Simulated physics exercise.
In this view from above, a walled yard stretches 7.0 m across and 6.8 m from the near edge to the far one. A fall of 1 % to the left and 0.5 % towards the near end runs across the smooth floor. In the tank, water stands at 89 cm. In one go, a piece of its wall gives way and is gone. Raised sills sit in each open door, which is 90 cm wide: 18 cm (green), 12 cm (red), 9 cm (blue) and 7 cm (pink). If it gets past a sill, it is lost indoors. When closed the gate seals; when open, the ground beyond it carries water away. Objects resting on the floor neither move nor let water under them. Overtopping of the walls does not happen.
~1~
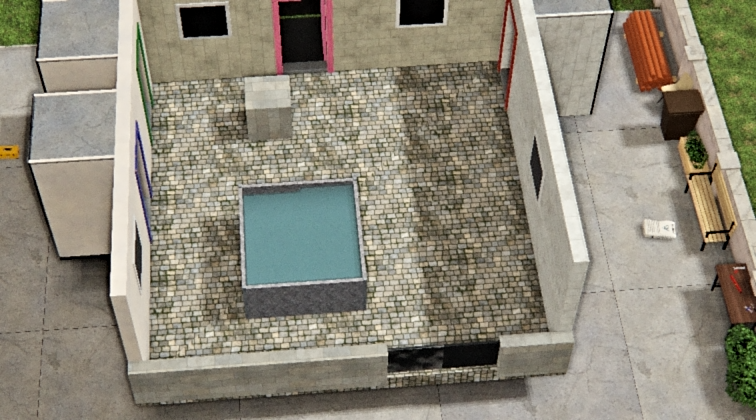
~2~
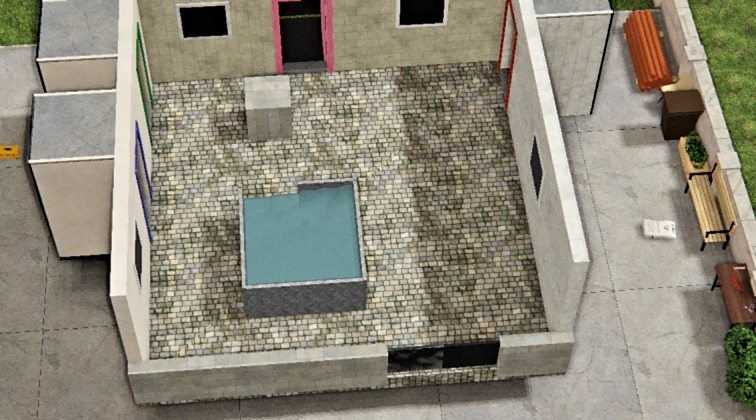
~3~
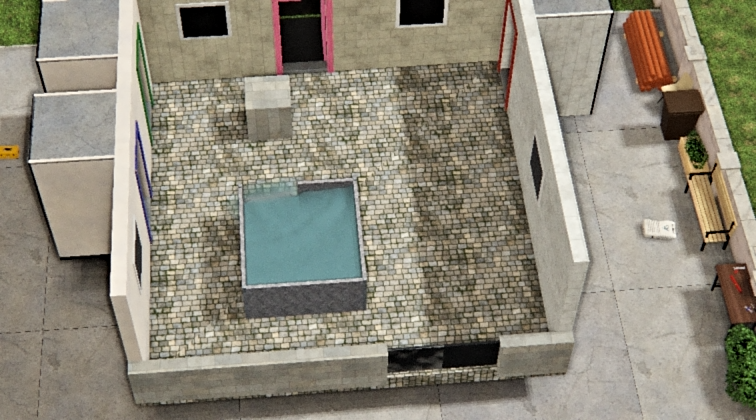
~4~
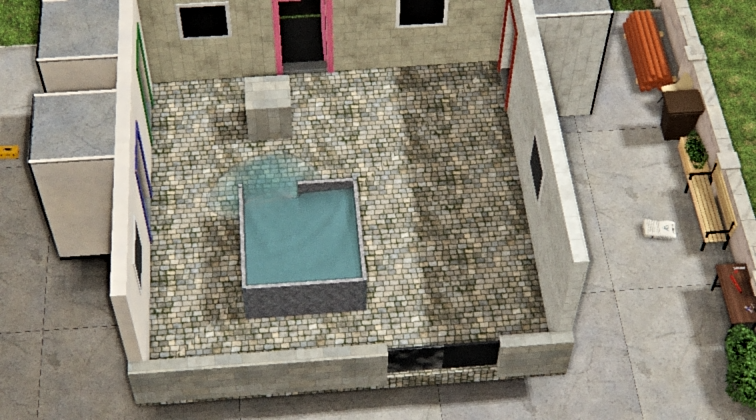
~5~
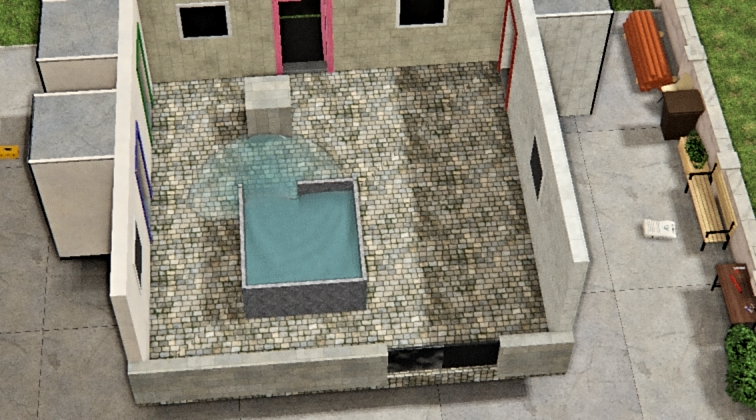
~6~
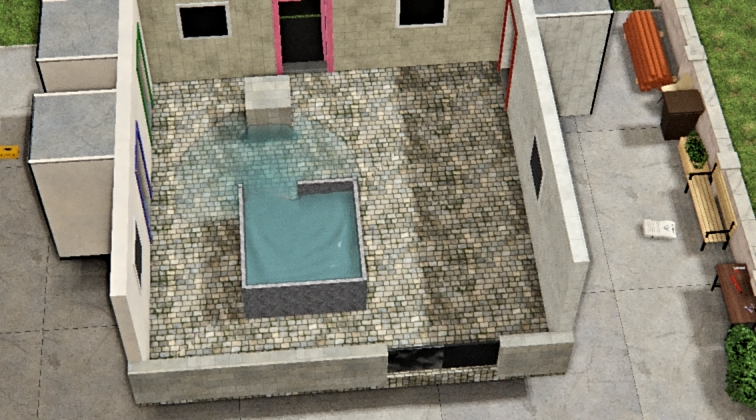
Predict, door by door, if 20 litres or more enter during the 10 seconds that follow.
The green door is going to break the limit, the red door is going to break the limit, the blue door is going to hold within the limit, the pink door is going to break the limit.
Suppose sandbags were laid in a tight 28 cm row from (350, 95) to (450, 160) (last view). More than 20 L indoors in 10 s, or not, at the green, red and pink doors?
Then, at the green door it's exceeded, at the red door it's not exceeded, at the pink door it's exceeded.
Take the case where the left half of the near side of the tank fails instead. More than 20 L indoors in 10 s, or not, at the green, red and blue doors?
Then green does not exceed it, red does not exceed it, blue does not exceed it.
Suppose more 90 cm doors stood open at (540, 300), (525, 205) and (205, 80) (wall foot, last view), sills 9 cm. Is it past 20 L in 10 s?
In that order: Short of it, short of it, beyond it.
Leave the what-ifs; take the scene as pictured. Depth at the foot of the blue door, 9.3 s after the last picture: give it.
The depth there is around 5.5 cm.
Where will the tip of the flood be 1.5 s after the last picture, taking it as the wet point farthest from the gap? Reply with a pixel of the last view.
Somewhere around (485, 66).
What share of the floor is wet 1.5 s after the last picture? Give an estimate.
Roughly 35 % of the floor.
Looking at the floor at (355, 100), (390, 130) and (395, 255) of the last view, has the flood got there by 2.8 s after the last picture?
Going in order, covered, then covered, then clear.
Then, 0.7 s after the last picture water covers 25 % of the floor and is deepest (52 cm) near (265, 144); green door 16 cm at the sill, 0 L in, red door not reached, blue door 3 cm at the sill, 0 L in, pink door 2 cm at the sill, 0 L in.
Then, 1.5 s after the last picture water covers 35 % of the floor and is deepest (54 cm) near (153, 88); green door 39 cm at the sill, 33 L in, red door not reached, blue door 3 cm at the sill, 0 L in, pink door 6 cm at the sill, 2 L in.
Then, 2.8 s after the last picture water covers 50 % of the floor and is deepest (34 cm) near (153, 88); green door 30 cm at the sill, 163 L in, red door 23 cm at the sill, 23 L in, blue door 4 cm at the sill, 0 L in, pink door 11 cm at the sill, 12 L in.
Then, 5.3 s after the last picture water covers 75 % of the floor and is deepest (22 cm) near (152, 137); green door 22 cm at the sill, 245 L in, red door 18 cm at the sill, 102 L in, blue door 5 cm at the sill, 0 L in, pink door 10 cm at the sill, 28 L in.
Then, 9.3 s after the last picture water covers 100 % of the floor and is deepest (16 cm) near (284, 319); green door 12 cm at the sill, 252 L in, red door 9 cm at the sill, 115 L in, blue door 5 cm at the sill, 0 L in, pink door 7 cm at the sill, 40 L in.
